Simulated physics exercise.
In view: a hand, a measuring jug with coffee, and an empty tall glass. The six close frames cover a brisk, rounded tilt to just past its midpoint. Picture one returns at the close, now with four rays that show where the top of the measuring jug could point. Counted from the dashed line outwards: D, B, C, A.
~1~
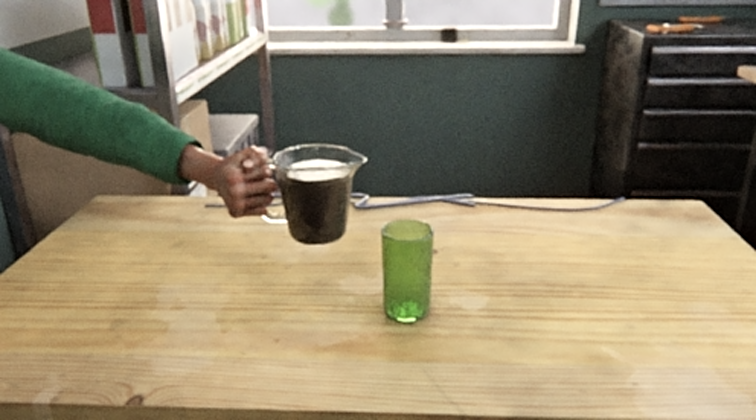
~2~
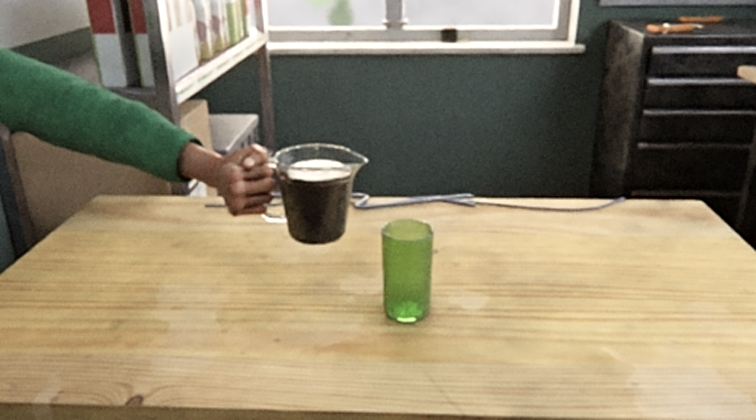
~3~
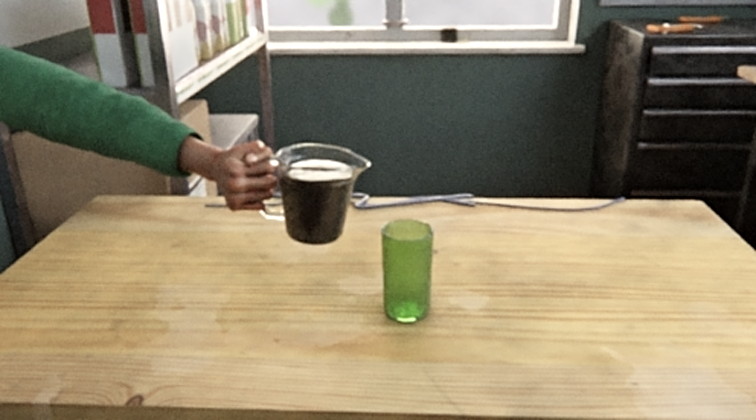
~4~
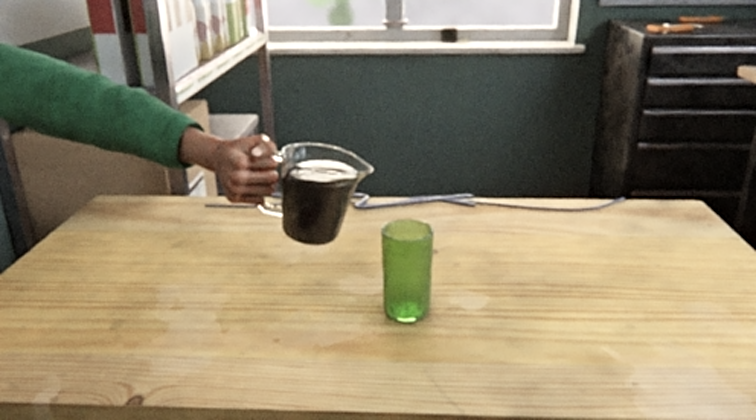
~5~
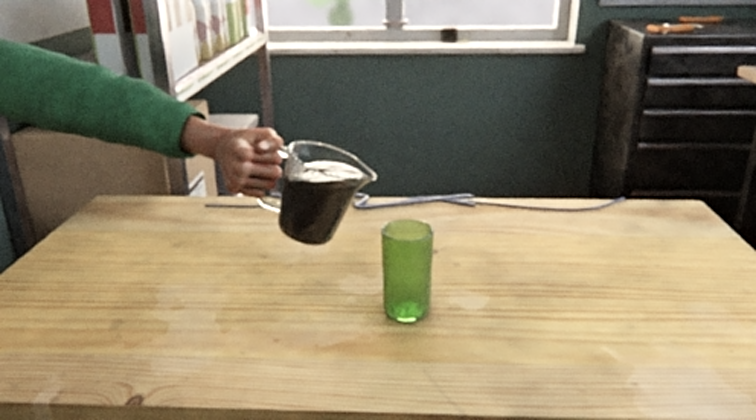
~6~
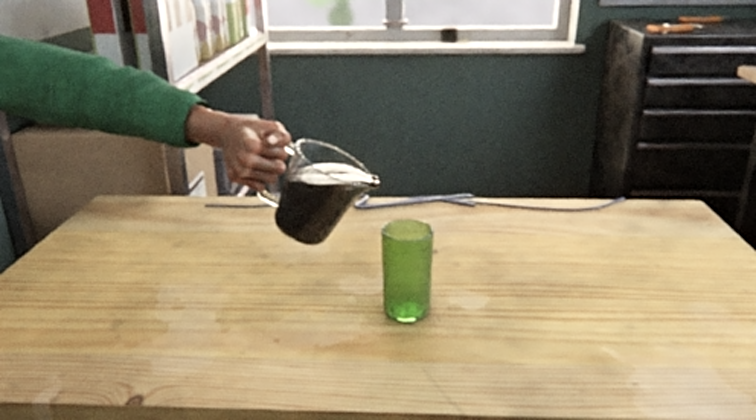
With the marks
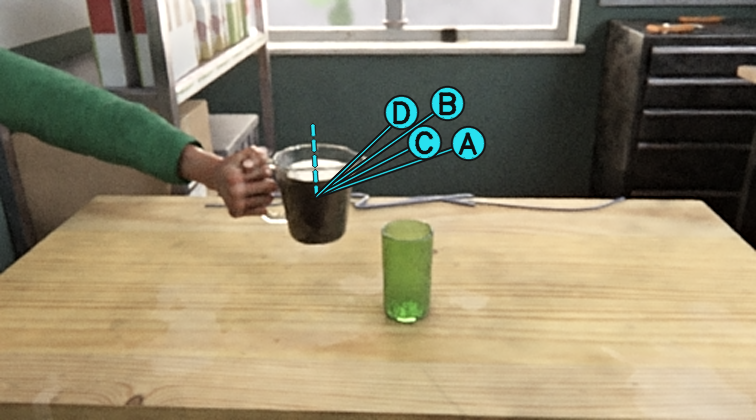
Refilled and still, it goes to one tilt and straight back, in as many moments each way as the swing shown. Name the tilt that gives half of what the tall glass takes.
B is best.
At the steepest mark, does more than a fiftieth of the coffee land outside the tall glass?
Yes, it does.
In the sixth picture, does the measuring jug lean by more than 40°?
No, it does not.
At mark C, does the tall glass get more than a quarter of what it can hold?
Yes, it does.
In cyan, A at (452, 148); B at (434, 113); C at (408, 149); D at (390, 126).
If A is chosen, the tall glass ends with about 64 % of what it can hold; 16 % of the coffee is spilt.
If B is chosen, the tall glass ends with about 49 % of what it can hold.
If C is chosen, the tall glass ends with about 64 % of what it can hold.
If D is chosen, the tall glass ends with about 34 % of what it can hold.
